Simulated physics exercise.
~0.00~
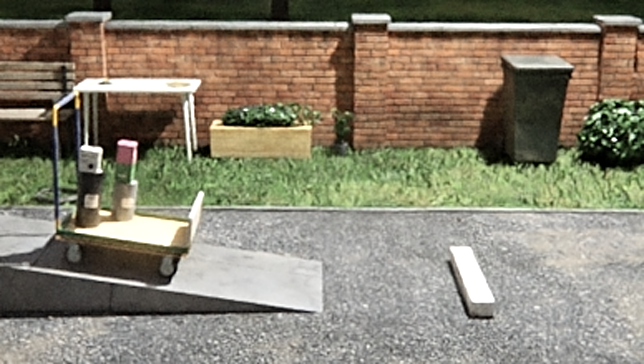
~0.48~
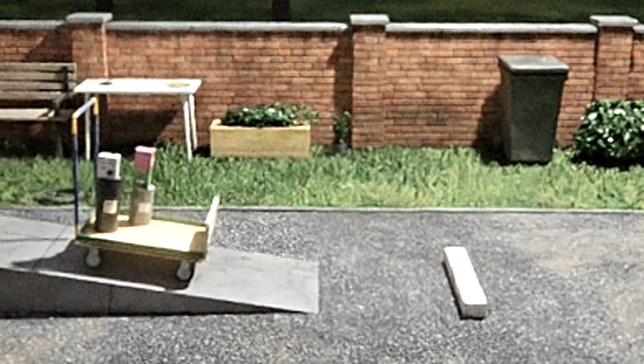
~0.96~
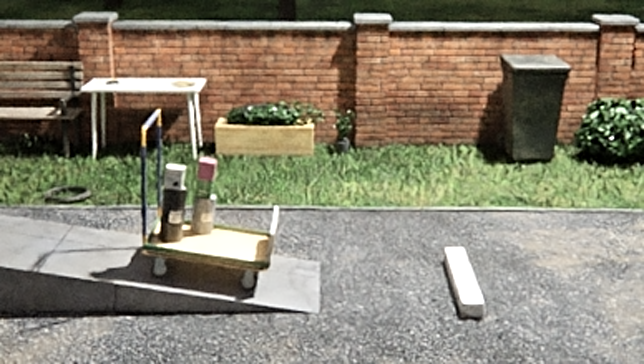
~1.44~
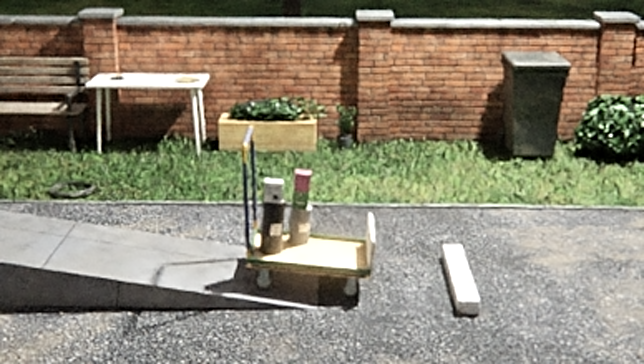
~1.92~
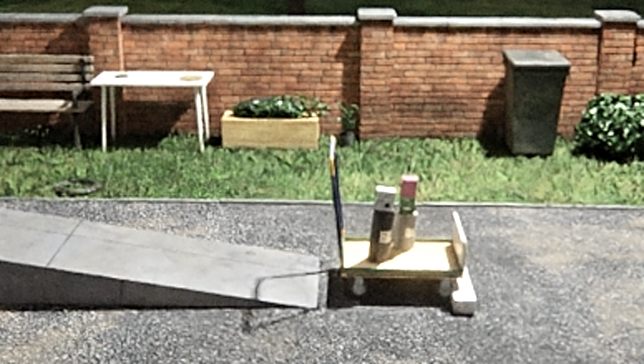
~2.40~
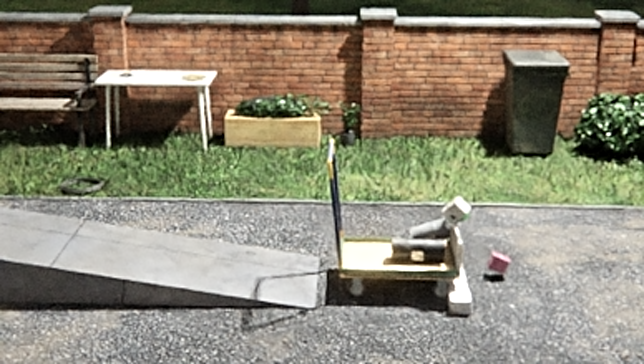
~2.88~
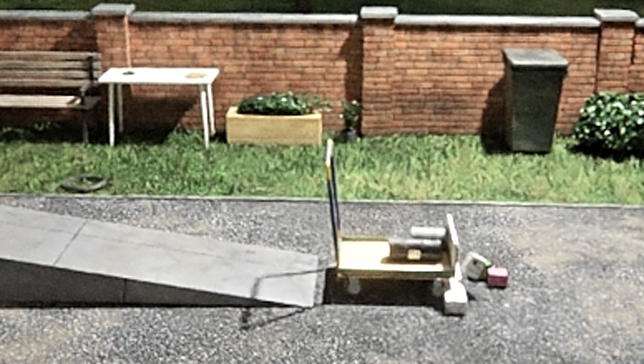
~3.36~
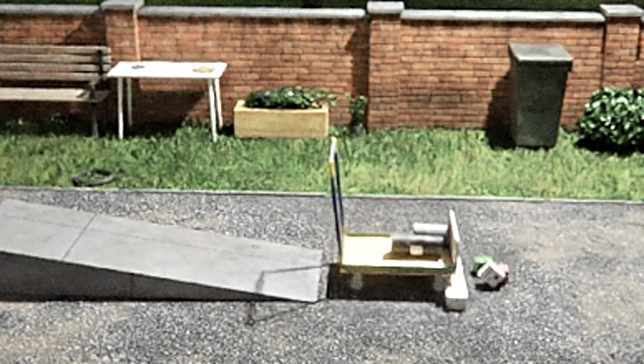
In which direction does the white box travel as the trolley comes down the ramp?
The white box moves to the right, riding on top of a canister on the trolley.
